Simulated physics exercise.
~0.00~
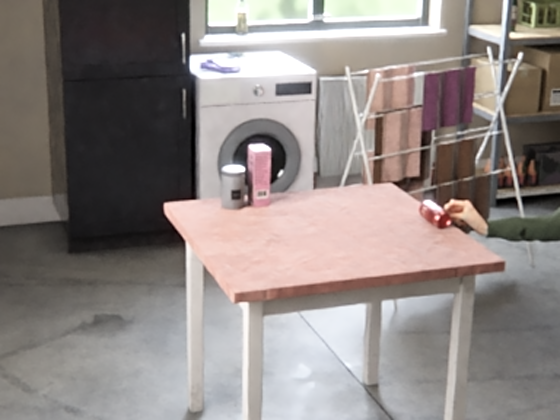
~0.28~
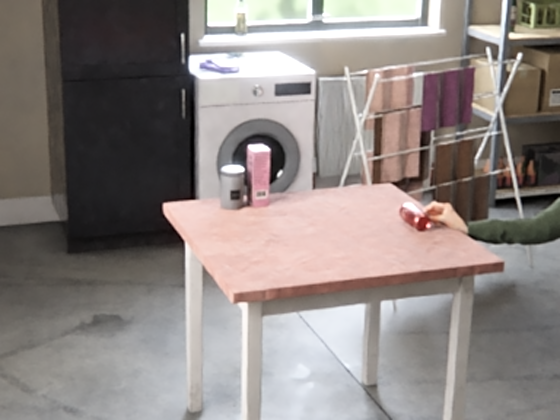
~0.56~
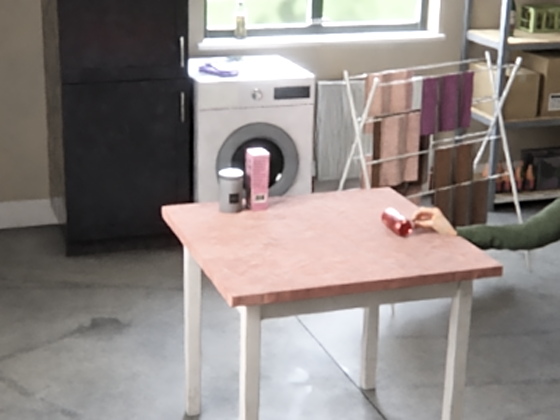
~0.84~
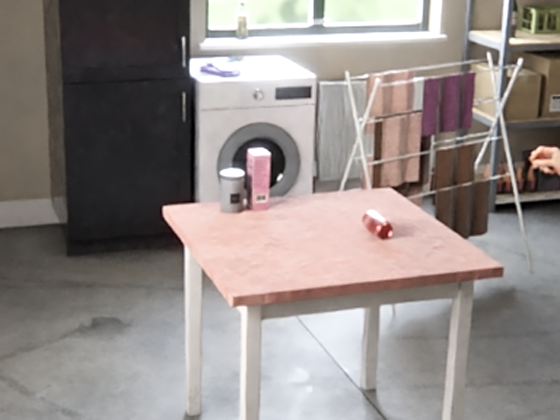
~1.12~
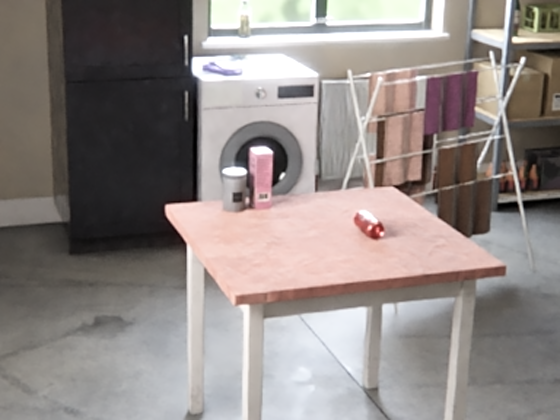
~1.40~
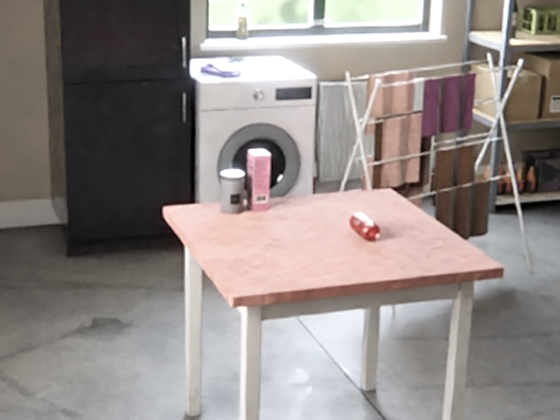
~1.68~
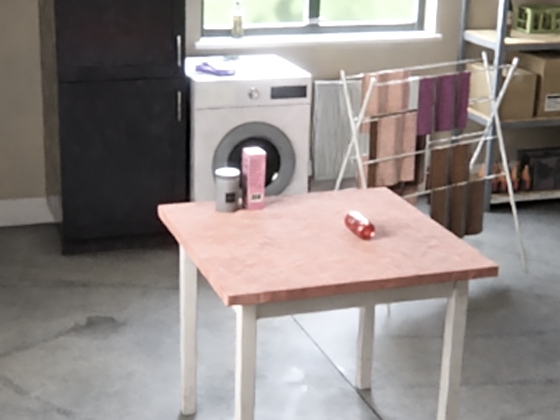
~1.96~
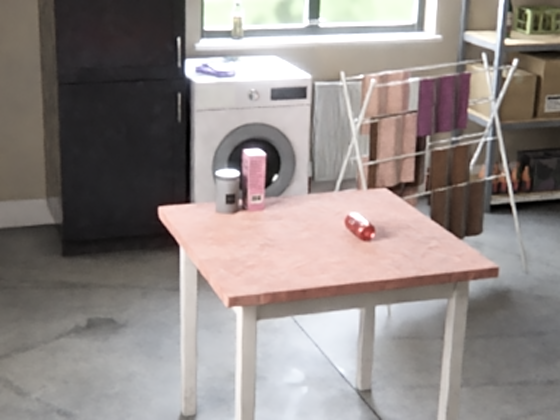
A red can lies on its side near the right edge of a pinkish table, with a hand reaching in from the right to hold it. The slightly swaying view looks down across a laundry room with a white washing machine, a dark cabinet and a drying rack behind. A grey jar and a pink carton stand together toward the table's back left. The hand moves the can left, then lets go and withdraws to the right. The can rolls a little farther left, slows and comes to rest on the tabletop, while the jar and carton stay put.
